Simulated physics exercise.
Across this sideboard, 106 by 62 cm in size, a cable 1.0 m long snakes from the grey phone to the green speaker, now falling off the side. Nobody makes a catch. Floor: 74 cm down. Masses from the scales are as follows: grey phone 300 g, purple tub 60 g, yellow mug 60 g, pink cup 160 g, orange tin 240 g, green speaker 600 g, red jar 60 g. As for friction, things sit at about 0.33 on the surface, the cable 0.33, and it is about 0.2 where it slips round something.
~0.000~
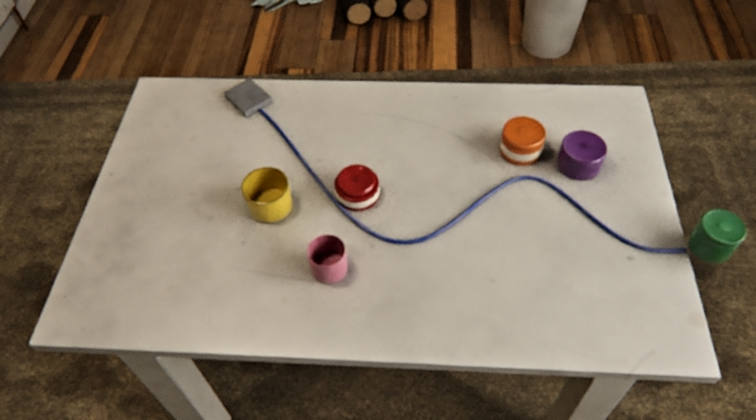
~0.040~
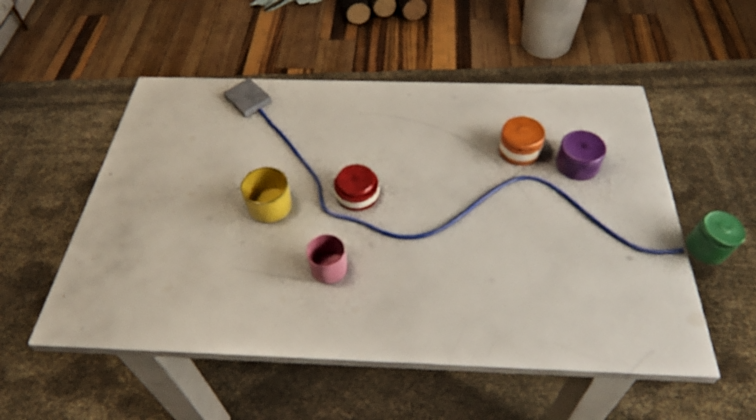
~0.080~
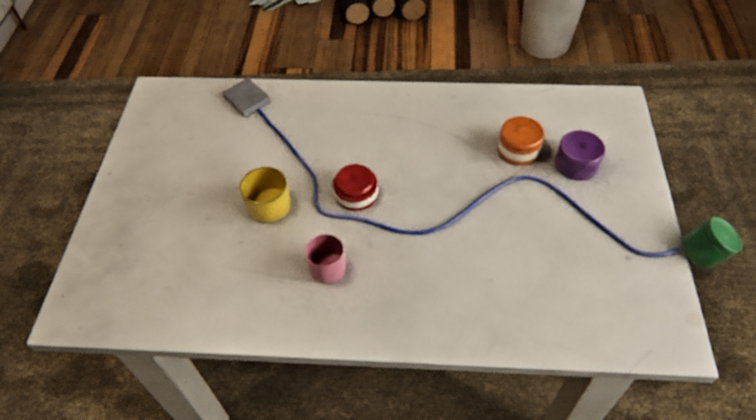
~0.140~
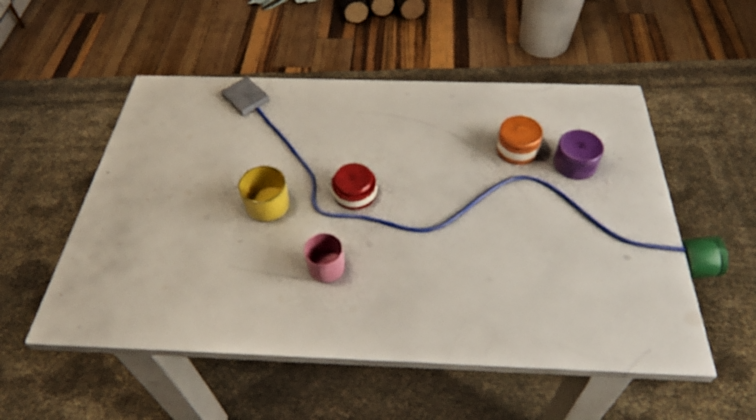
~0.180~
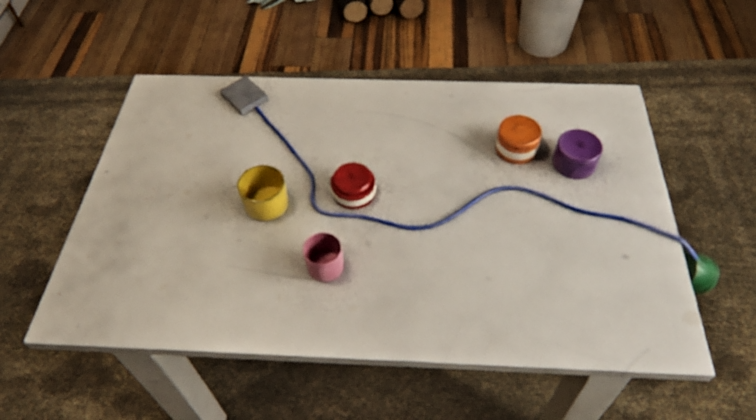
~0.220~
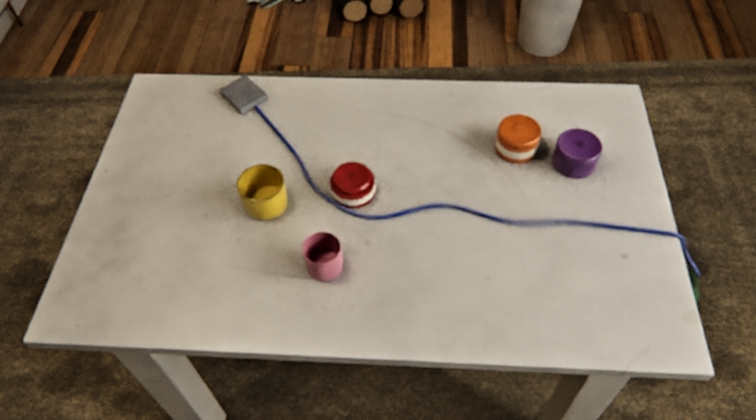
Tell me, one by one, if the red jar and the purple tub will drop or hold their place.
One by one: Red jar - drops; purple tub - holds its place.
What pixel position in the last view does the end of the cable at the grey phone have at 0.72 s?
Pixel estimate: (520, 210).
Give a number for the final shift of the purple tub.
Purple tub: 0 cm.
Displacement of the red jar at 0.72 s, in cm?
Red jar: Off the top.
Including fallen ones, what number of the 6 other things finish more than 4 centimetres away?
All told, 2.
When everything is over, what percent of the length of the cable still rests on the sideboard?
About 0 %.
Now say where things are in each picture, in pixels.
Shows, red jar (356, 178); purple tub (585, 146); cable runs through (628, 242) (529, 177) (440, 231) (289, 142), in the first frame.
Shows, green speaker (723, 227); cable runs through (626, 242) (438, 230) (288, 142), in the second frame.
Shows, green speaker (711, 243); cable runs through (623, 243) (436, 229) (287, 142), in the third frame.
Shows, green speaker (701, 258); cable runs through (625, 240) (435, 228) (286, 141), in the fourth frame.
Shows, green speaker (691, 272); cable runs through (652, 228) (434, 225) (285, 140), in the fifth frame.
Shows, red jar (352, 176); purple tub (580, 144); cable runs through (682, 243) (566, 222) (447, 206) (284, 140), in the sixth frame.
At 0.5 s, the cable's tail end at (349, 132); red jar 50 cm off its start, grey phone 21 cm off its start, green speaker over the edge.
At 0.7 s, the cable's tail end at (520, 210); red jar over the edge, grey phone 57 cm off its start, green speaker over the edge.
At 1.0 s, the cable's tail end at (643, 251); red jar over the edge, grey phone 80 cm off its start at (643, 225), green speaker over the edge.
At 1.2 s, the cable has left the top; red jar over the edge, grey phone over the edge, green speaker over the edge.
At 2.4 s, the cable has left the top; red jar over the edge, purple tub 0 cm off its start at (580, 144), grey phone over the edge, green speaker over the edge.
